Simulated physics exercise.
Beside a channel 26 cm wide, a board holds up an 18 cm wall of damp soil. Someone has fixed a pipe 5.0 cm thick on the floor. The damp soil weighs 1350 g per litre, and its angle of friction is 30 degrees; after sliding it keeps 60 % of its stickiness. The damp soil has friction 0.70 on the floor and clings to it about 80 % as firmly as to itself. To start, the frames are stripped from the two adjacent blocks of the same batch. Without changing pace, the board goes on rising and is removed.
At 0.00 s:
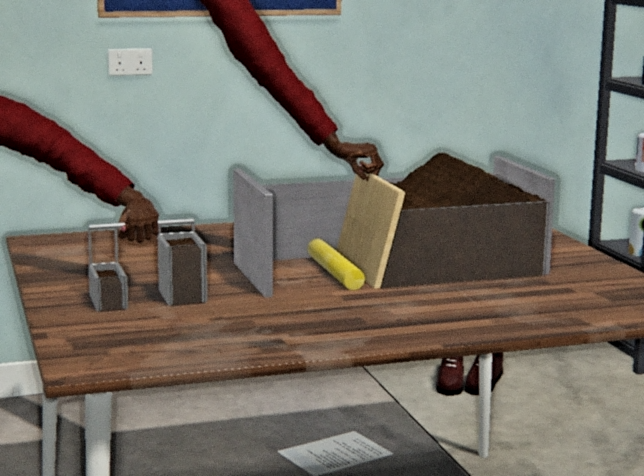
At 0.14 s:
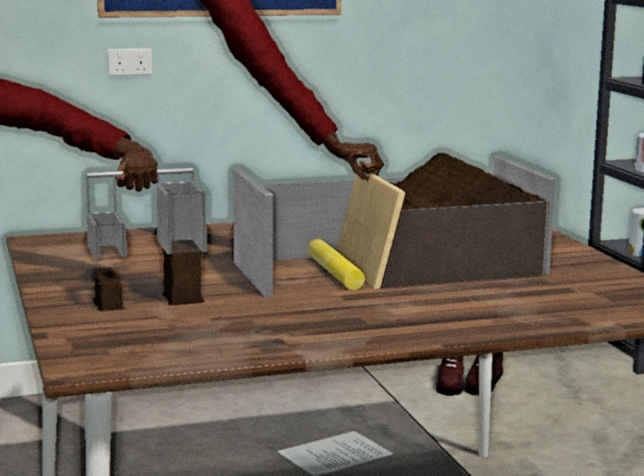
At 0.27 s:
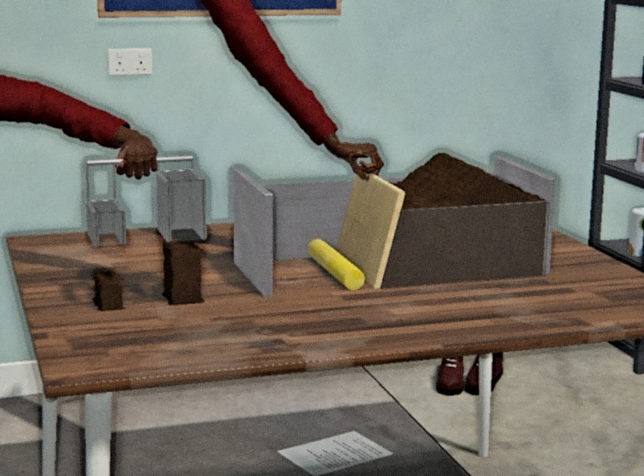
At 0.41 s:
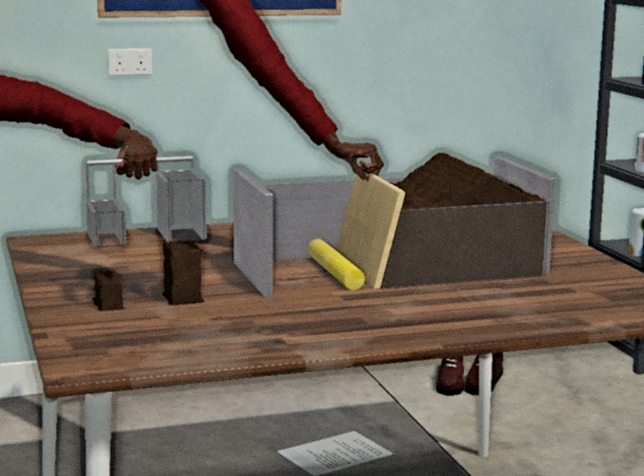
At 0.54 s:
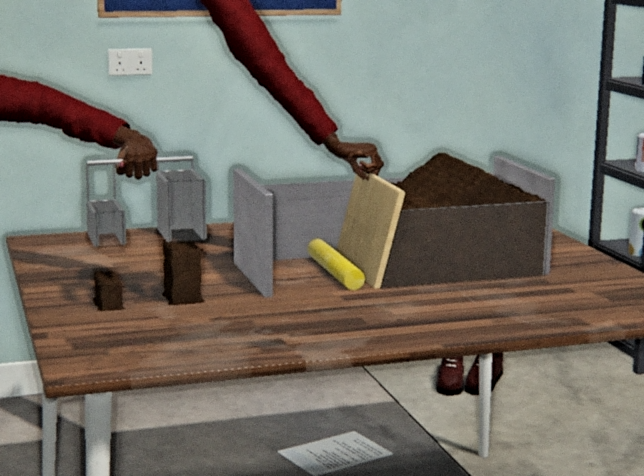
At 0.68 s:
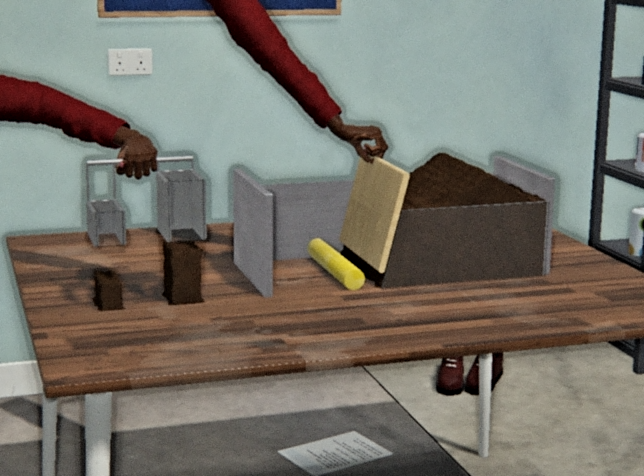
A large mound of dark brown soil sits behind a pale wooden board on a striped wood table, in a pale blue-green room seen from slightly above by a still camera. Grey panels flank the soil, with a yellow cylinder by the board and two soil-filled grey moulds at left. One red-sleeved hand lifts the moulds off two standing brown blocks, then another raises the board slightly.
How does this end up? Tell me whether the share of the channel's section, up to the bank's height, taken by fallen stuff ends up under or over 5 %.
I would say under.
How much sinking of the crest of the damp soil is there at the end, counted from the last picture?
The gap comes to about 0.0 centimetres.
After 0.87 s, the face still stands, with nothing on top of the pipe; the channel is 0 % full.
After 1.10 s, the face still stands, with nothing on top of the pipe; the channel is 0 % full.
After 1.34 s, the face still stands, with nothing on top of the pipe; the channel is 0 % full.
After 1.57 s, the face still stands, with nothing on top of the pipe; the channel is 0 % full.
After 1.61 s, at the end, the face still stands, with nothing on top of the pipe; the channel is 0 % full.
